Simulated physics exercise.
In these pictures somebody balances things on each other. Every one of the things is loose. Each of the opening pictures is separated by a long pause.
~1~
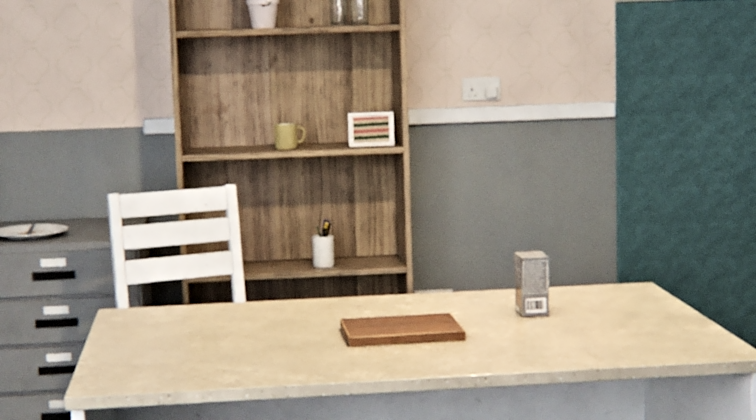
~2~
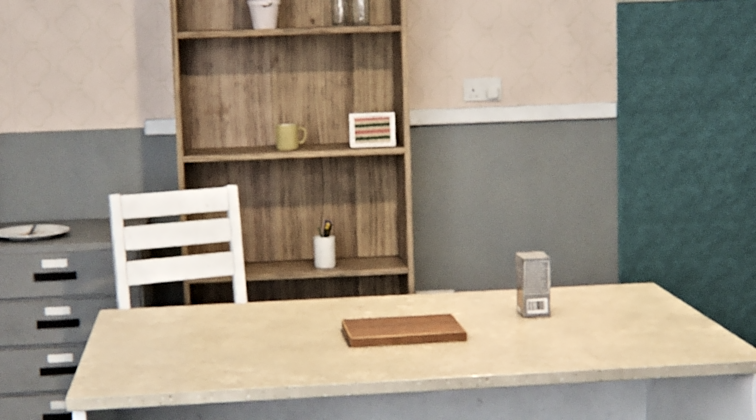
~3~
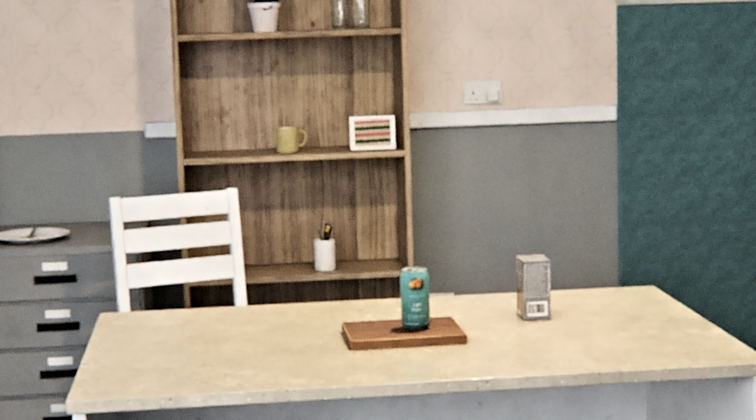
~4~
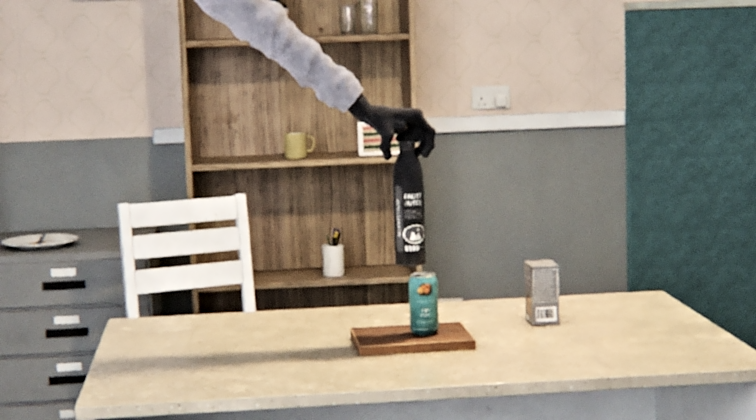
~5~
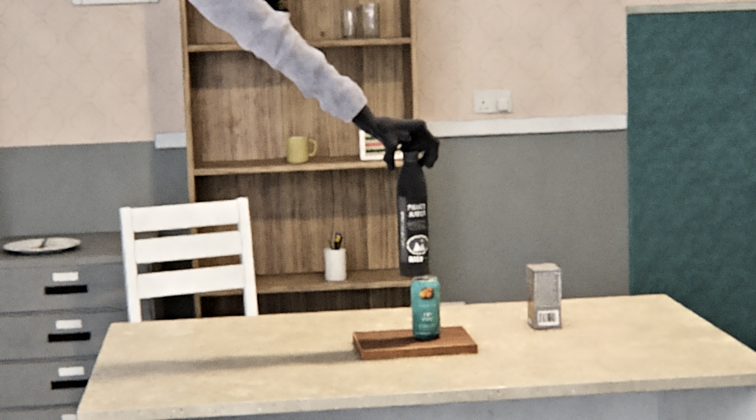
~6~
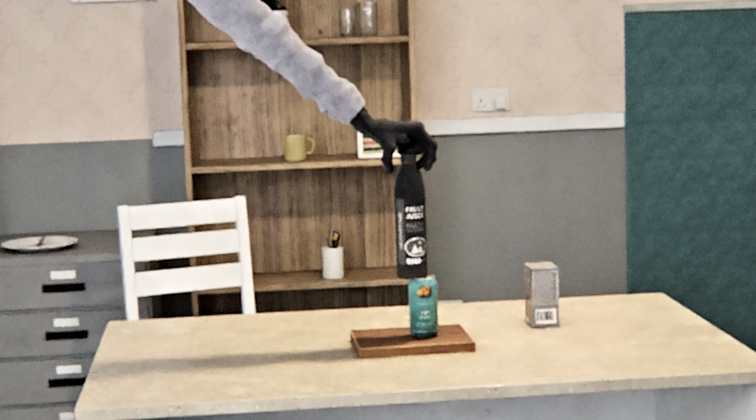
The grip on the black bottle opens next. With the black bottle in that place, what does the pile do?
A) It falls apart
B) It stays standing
Answer: B.
Then, 1.00 s on from there, no change.
Then, 2.10 s on from there, black bottle resting near (410, 216).
In the end, all 4 unmoved. At the end, from the last picture's camera, black bottle near (410, 216). The pile holds.
